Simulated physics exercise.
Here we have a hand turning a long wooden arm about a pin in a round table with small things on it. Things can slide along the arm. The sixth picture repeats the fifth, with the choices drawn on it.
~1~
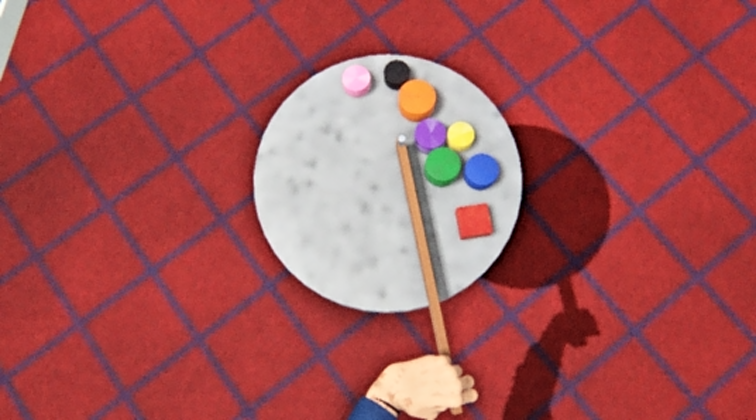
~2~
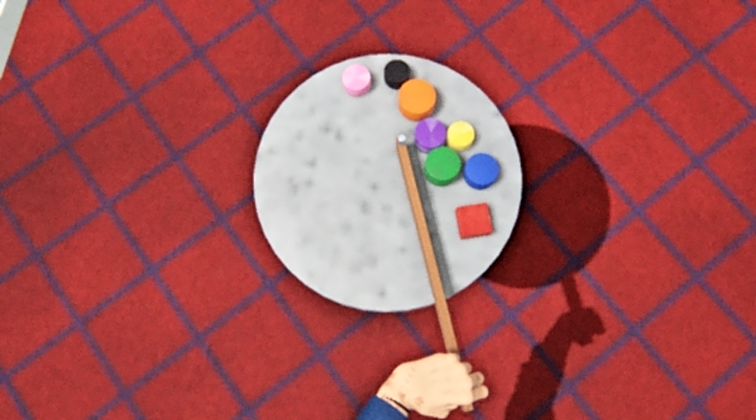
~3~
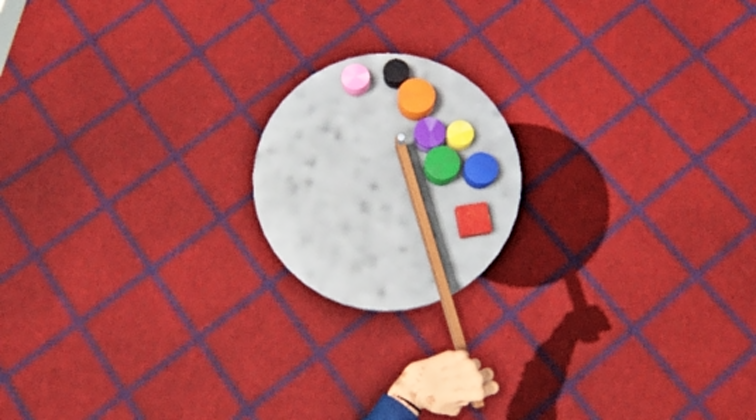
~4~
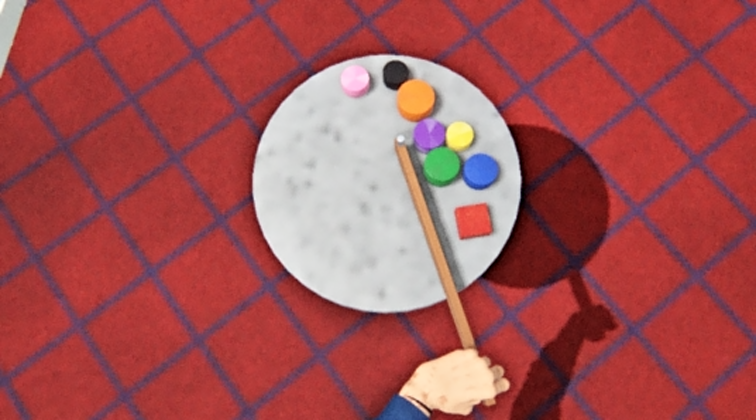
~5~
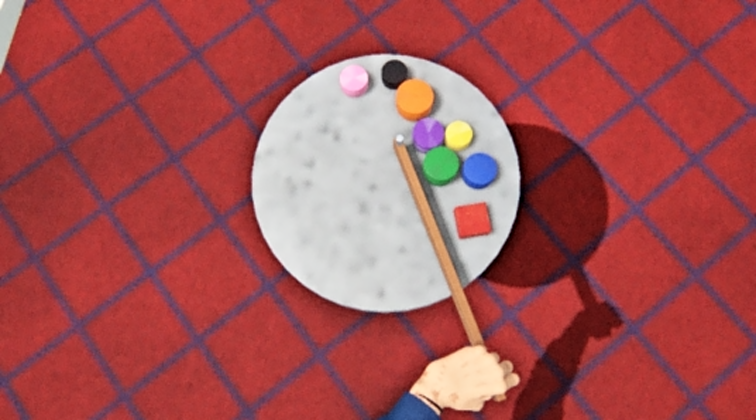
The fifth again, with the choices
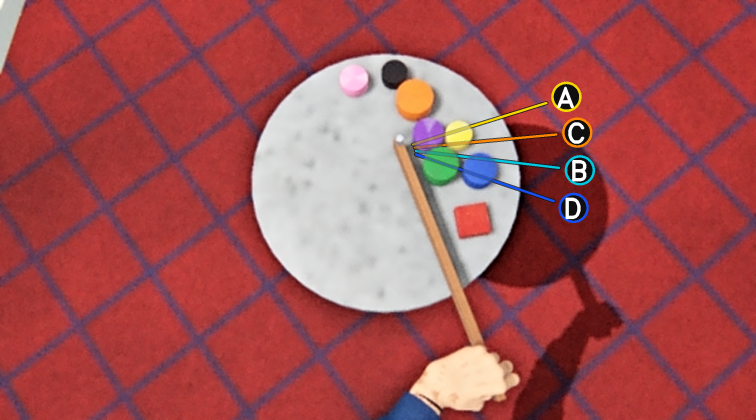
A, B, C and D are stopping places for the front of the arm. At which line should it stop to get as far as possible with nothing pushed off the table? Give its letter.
Nothing falls up to D.
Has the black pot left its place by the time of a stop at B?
By then, no.
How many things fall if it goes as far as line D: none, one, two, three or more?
In all, none.
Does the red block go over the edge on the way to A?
By then, yes.
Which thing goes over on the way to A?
It is the red block.
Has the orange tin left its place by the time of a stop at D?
No.
On the marked copy, A at (480, 123); B at (487, 159); C at (486, 141); D at (484, 177).
With D. Early on, arm (459, 212); red block (481, 209); black pot (394, 75).
Further on, arm (478, 191); red block (506, 190); yellow tin (461, 131).
At the end, arm (487, 172); red block (517, 170); blue tin (487, 159); nothing has fallen.
As for the rest, A drops the red block; B drops the red block; C drops the red block.
